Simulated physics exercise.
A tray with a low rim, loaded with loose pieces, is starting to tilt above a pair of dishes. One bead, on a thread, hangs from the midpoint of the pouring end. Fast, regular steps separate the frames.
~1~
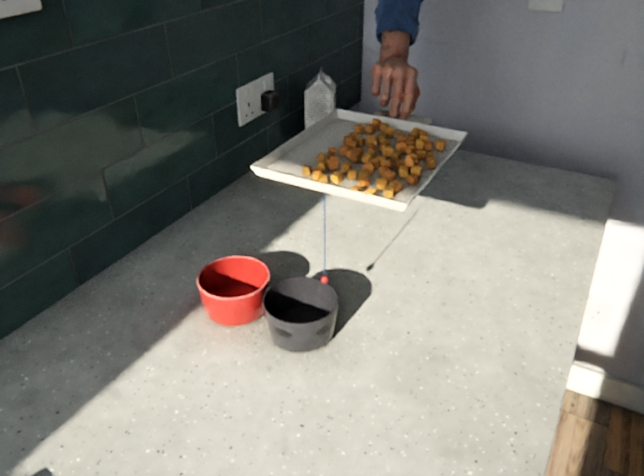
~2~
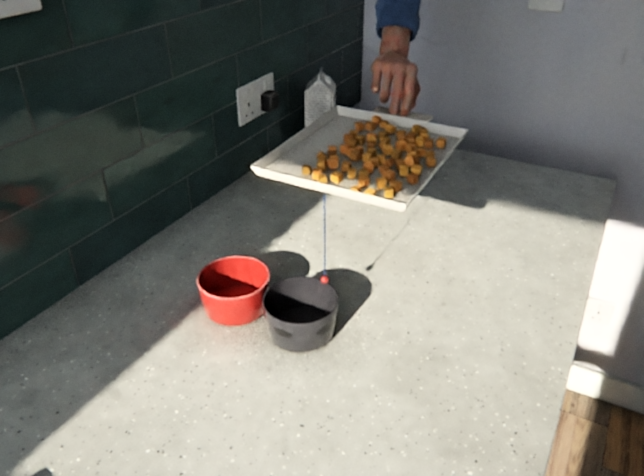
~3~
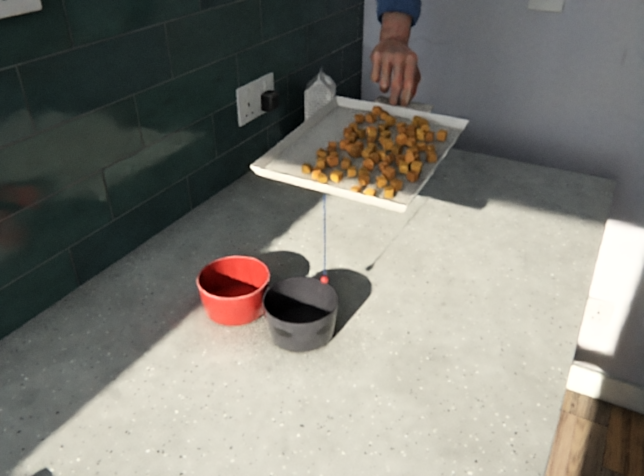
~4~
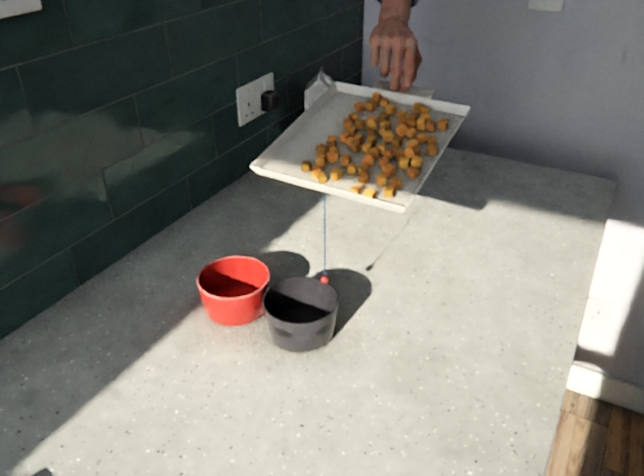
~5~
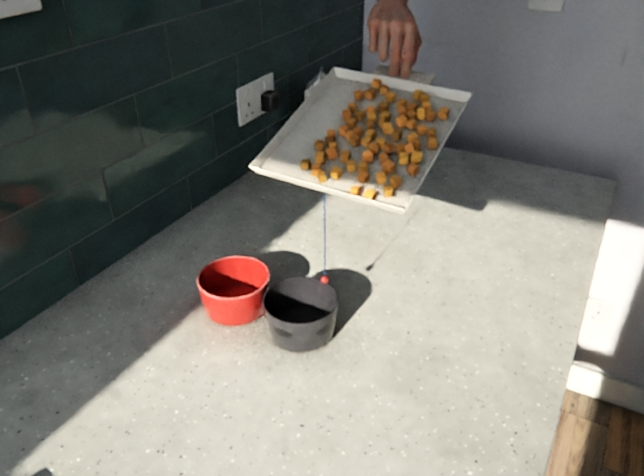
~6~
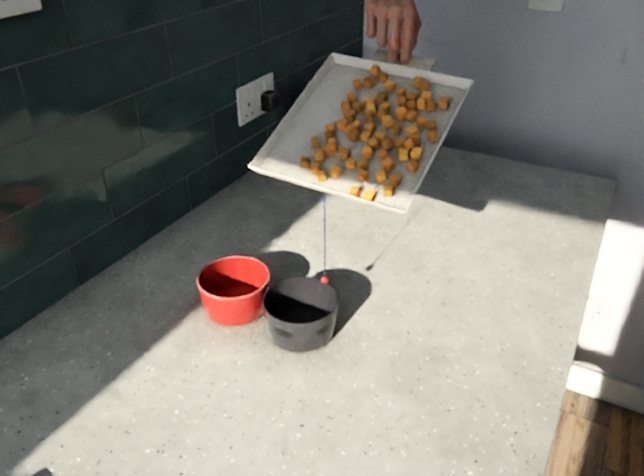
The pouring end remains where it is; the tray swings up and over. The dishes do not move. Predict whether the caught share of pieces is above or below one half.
The dishes will gather a lesser portion.
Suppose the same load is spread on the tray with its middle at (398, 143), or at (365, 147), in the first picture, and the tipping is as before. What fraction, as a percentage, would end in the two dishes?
First case: Around 20 %; second case: Around 40 %.
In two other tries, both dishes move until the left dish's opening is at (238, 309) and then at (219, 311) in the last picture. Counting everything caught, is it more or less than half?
First try: Lower than half; second try: Lower than half.
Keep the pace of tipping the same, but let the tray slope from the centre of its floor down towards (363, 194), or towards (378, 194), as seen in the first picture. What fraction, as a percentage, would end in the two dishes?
10 per cent, then 10 per cent.
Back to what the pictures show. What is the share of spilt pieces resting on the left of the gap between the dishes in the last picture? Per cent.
Estimate: About 10 percent.
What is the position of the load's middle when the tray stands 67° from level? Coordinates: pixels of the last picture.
Centre estimate: (353, 181).
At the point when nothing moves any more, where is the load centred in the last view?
Resting centre, last frame: Roughly (355, 364).
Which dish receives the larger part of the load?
In the end, the right-side dish gets more.
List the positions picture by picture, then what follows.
In the first frame, corners of the pouring end near (257, 165) and (404, 201), level; middle of the load near (381, 160), croutons; left dish near (213, 308); right dish near (282, 334); bead on its thread near (325, 279).
In the second frame, corners of the pouring end near (256, 165) and (404, 202), level; middle of the load near (381, 159).
In the third frame, corners of the pouring end near (256, 165) and (403, 203), tipped barely, lowest at the right corner; middle of the load near (381, 155).
In the fourth frame, corners of the pouring end near (255, 165) and (403, 204), tipped a little, lowest at the right corner; middle of the load near (381, 149).
In the fifth frame, corners of the pouring end near (255, 165) and (403, 206), tipped clearly, lowest at the right corner; middle of the load near (381, 143).
In the sixth frame, corners of the pouring end near (254, 164) and (403, 208), tipped clearly, lowest at the right corner; middle of the load near (380, 137); left dish near (213, 308); right dish near (282, 334).
Shortly afterwards, tray tipped steeply; all but a few on the tray; a little in the air.
Next, tray tipped past a quarter turn; near a quarter in the right dish; near half outside both; near a third in the air.
Some moments later, tray tipped past a quarter turn; near a third in the right dish; near two thirds outside both.
In the end, tray tipped past a quarter turn; near a third in the right dish; none at all in the left dish; near two thirds outside both.
